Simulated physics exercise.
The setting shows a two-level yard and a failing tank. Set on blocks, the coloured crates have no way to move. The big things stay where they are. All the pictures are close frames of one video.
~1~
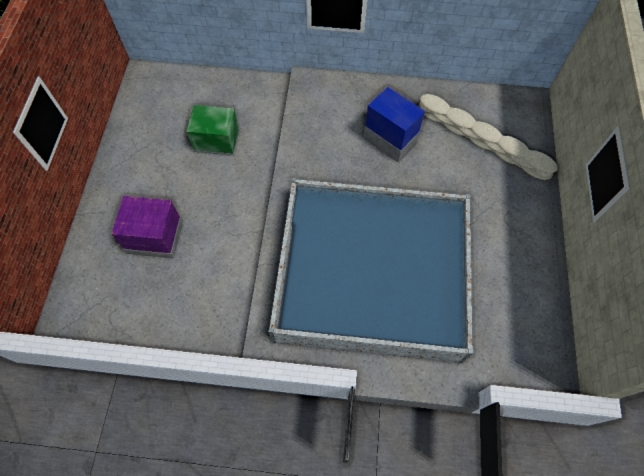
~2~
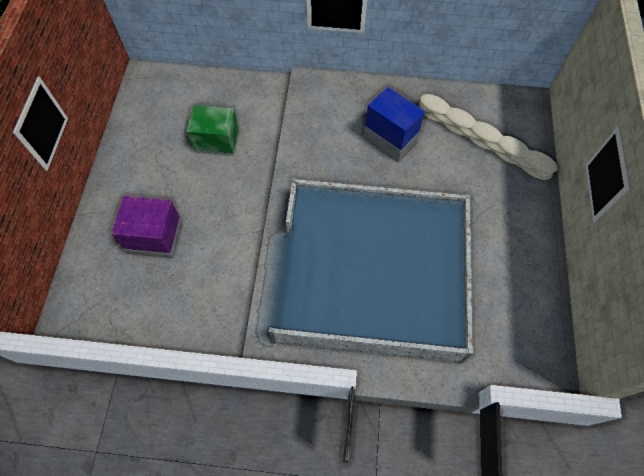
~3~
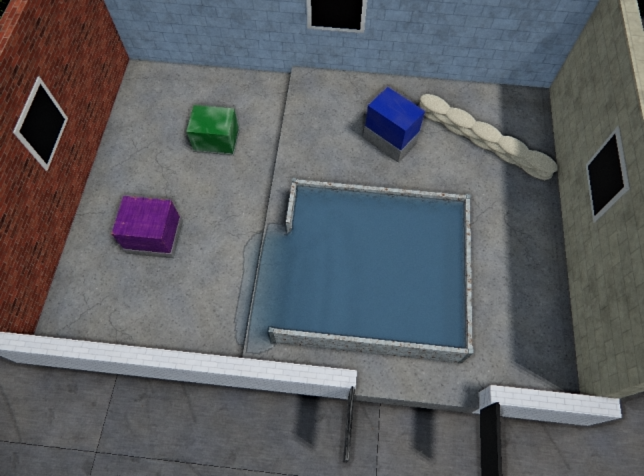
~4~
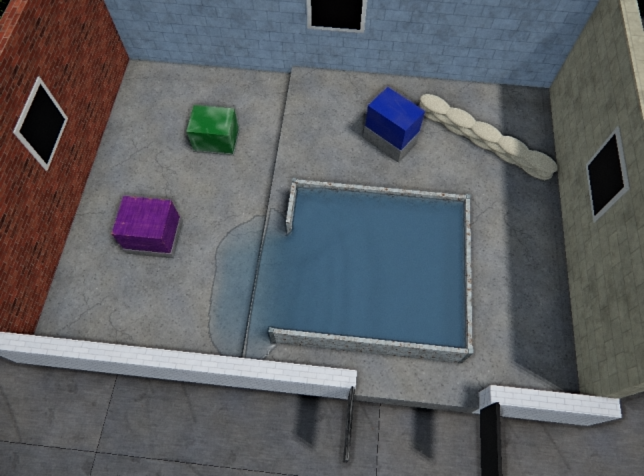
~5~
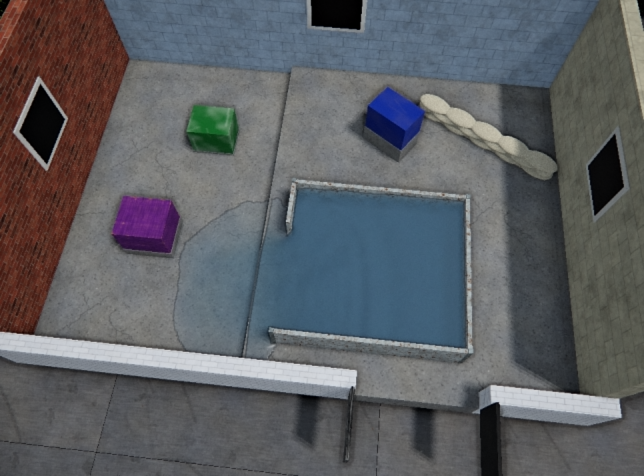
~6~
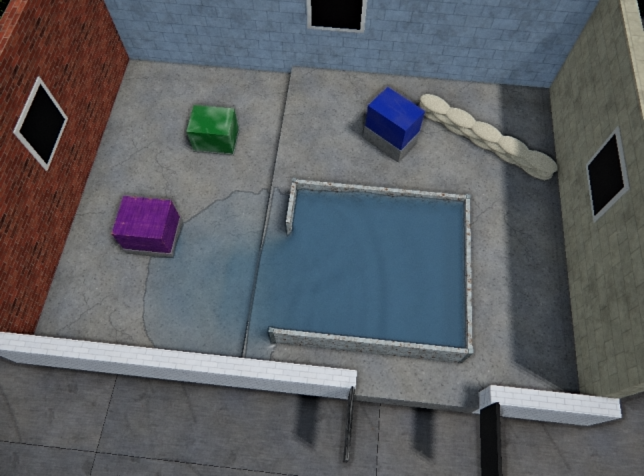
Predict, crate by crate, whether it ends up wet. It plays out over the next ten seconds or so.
The purple crate picks up moisture. The green crate picks up moisture. The blue crate remains moisture-free.
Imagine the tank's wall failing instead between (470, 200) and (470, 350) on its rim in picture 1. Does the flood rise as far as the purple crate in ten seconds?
Purple crate is spared.
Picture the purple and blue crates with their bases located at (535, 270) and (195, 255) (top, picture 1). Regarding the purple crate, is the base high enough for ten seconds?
Result for purple: Untouched.
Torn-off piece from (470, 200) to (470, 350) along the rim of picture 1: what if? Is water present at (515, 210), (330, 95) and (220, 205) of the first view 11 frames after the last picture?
The first comes out soaked, the second untouched, the third untouched.
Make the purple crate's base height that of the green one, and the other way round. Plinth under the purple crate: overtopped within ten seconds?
The purple crate is reached.
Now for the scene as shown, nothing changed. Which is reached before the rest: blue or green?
My answer: The green crate.
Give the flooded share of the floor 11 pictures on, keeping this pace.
That's roughly 30 per cent.
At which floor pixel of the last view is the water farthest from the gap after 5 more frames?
I'd say at around (39, 322).
A moment on, water covers 20 % of the floor; the purple crate water round its plinth, the green crate not reached, the blue crate not reached.
Next, water covers 30 % of the floor; the purple crate water round its plinth, the green crate water round its plinth, the blue crate not reached.
Then, water covers 40 % of the floor; the purple crate water round its plinth, the green crate water round its plinth, the blue crate not reached.
Later, water covers 50 % of the floor; the purple crate water round its plinth, the green crate water round its plinth, the blue crate not reached.
In the end, water covers 50 % of the floor; the purple crate was topped, the green crate was topped, the blue crate stayed above the water.
